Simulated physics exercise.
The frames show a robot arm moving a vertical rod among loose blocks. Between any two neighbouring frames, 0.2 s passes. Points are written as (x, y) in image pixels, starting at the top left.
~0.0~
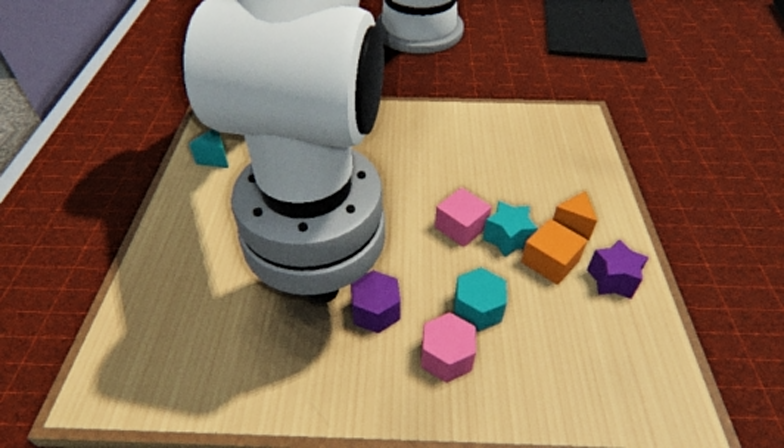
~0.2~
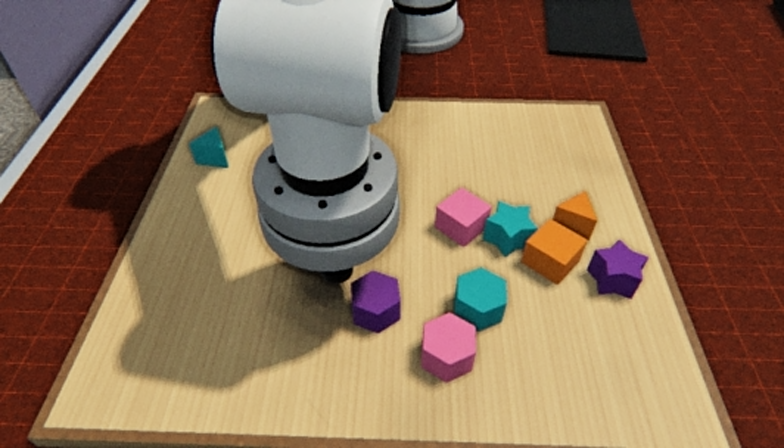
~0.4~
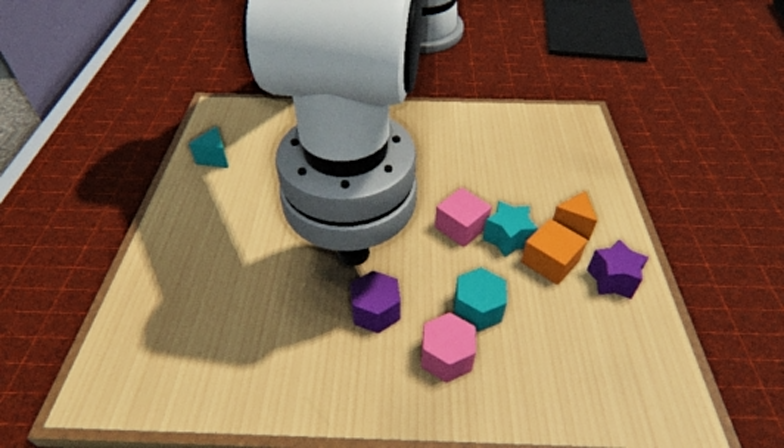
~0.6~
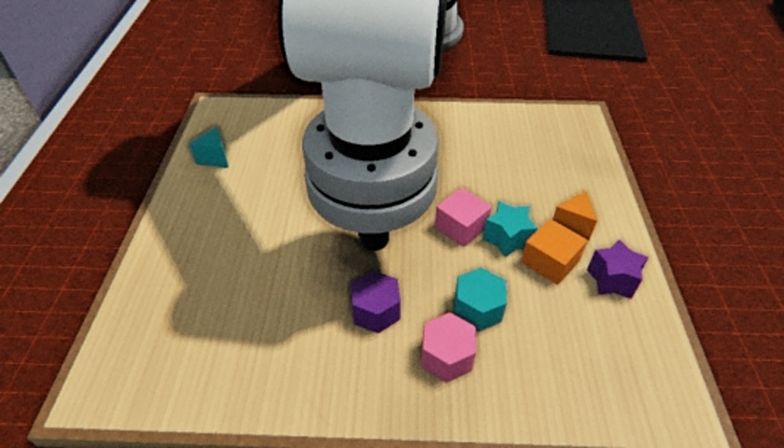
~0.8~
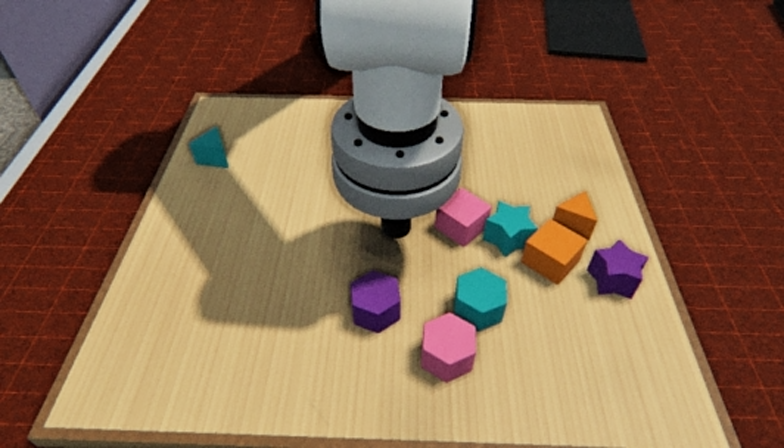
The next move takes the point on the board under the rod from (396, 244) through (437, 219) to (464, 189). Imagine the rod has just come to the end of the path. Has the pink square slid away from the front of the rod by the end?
Yes, that is how it ends up.
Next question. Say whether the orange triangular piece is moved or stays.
From what I can tell, it will keep its place.
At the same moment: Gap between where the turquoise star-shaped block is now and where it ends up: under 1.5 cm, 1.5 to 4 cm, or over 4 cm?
The distance will be below 1.5 cm.
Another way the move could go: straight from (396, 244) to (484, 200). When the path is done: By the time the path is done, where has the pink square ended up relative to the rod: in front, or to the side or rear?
Ahead.
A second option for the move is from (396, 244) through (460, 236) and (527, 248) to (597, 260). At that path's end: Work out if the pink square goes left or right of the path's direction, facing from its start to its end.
It is displaced to the left.
On the path given first. One third of the way, rod at (426, 213); pink square at (468, 205).
Two thirds of the way, rod at (450, 194); pink square at (489, 193), turned 30° clockwise; turquoise star-shaped block at (523, 215), turned 25° clockwise; orange square at (561, 243).
At the end, rod at (466, 174); purple hexagonal block unmoved; pink square at (496, 186), turned 65° clockwise; turquoise star-shaped block at (523, 215), turned 30° clockwise; orange square at (561, 243); orange triangular piece unmoved.
